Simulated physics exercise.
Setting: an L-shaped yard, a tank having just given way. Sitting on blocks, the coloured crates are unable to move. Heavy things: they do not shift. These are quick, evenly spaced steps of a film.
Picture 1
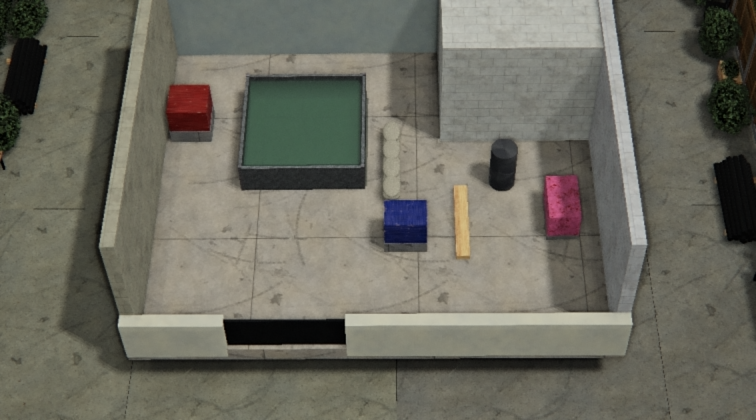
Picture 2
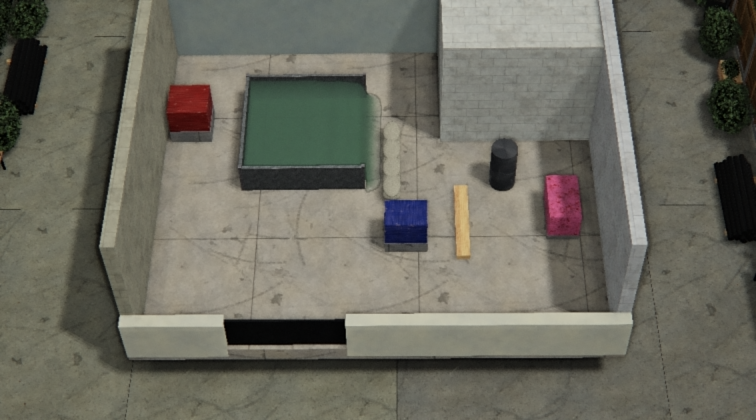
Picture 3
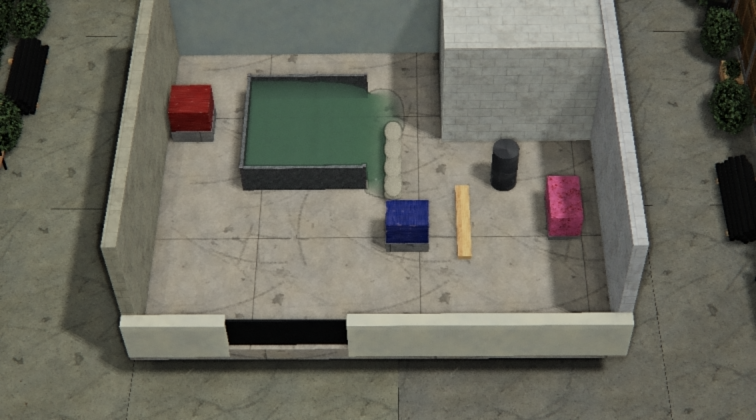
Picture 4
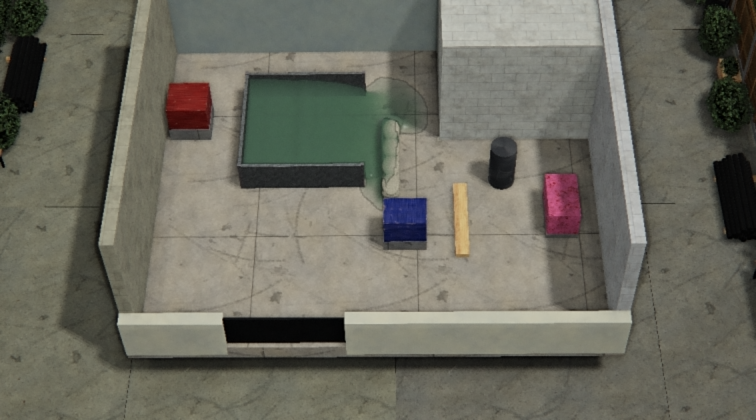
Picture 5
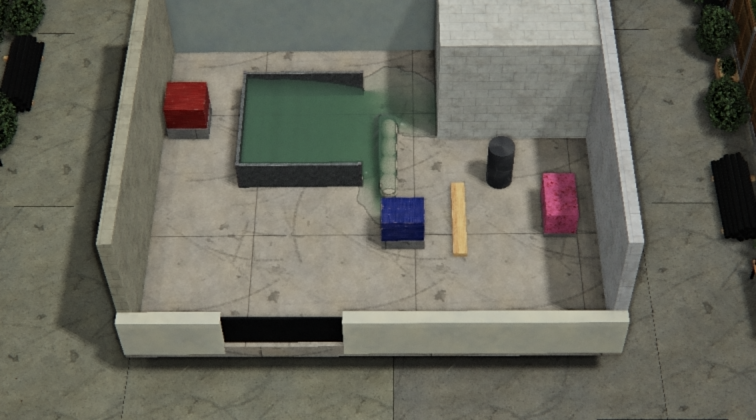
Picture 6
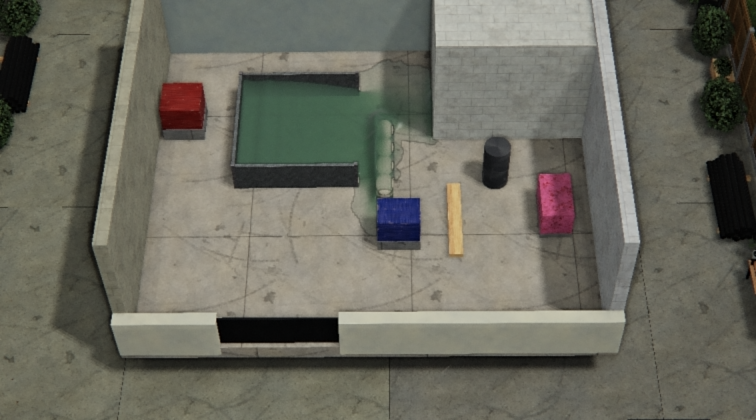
The footage shows green liquid pouring from the right side of an open tank in an L-shaped walled yard, spreading around a row of pale rounded objects and reaching the inner wall, while the coloured crates stay still.
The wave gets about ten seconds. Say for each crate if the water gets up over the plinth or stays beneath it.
At the blue crate the water stays beneath; at the pink crate the water stays beneath; at the red crate the water stays beneath.
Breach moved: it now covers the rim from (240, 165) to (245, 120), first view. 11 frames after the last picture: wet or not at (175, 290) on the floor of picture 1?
Inundated.
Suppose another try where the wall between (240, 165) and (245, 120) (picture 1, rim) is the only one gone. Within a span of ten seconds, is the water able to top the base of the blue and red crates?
Taking them in turn, the blue one is left untouched, and the red one is swamped.
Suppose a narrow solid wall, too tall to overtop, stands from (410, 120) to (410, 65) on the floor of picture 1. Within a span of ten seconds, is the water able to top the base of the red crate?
Red: Left dry.
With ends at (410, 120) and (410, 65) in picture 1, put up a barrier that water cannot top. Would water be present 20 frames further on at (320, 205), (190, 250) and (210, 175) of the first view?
One by one: Spared, spared, spared.
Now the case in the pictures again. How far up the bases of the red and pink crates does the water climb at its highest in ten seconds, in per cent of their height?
Around 60 % and 30 %.
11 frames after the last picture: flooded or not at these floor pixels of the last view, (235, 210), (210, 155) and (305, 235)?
Going through them one by one, the first is spared, the second spared and the third waterlogged.
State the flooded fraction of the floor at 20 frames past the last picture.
My estimate is roughly 50 percent.
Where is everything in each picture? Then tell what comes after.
The open tank at (304, 122) is whole and still, in the first frame.
The front is at (371, 188), out from the gap at (363, 134), in the second frame.
The front is at (385, 195), out from the gap at (364, 136), in the third frame.
The front is at (382, 208), out from the gap at (362, 134), in the fourth frame.
The front is at a hidden place, out from the gap at (360, 134), in the fifth frame.
The front is at (429, 73), out from the gap at (356, 134), in the sixth frame.
A moment on, water covers 20 % of the floor; the blue crate water round its plinth, the pink crate not reached, the red crate not reached.
Next, water covers 35 % of the floor; the blue crate water round its plinth, the pink crate not reached, the red crate not reached.
Then, water covers 50 % of the floor; the blue crate water round its plinth, the pink crate water round its plinth, the red crate water round its plinth.
Later, water covers 70 % of the floor; the blue crate water round its plinth, the pink crate water round its plinth, the red crate water round its plinth.
In the end, water covers 90 % of the floor; the blue crate stayed above the water, the pink crate stayed above the water, the red crate stayed above the water.
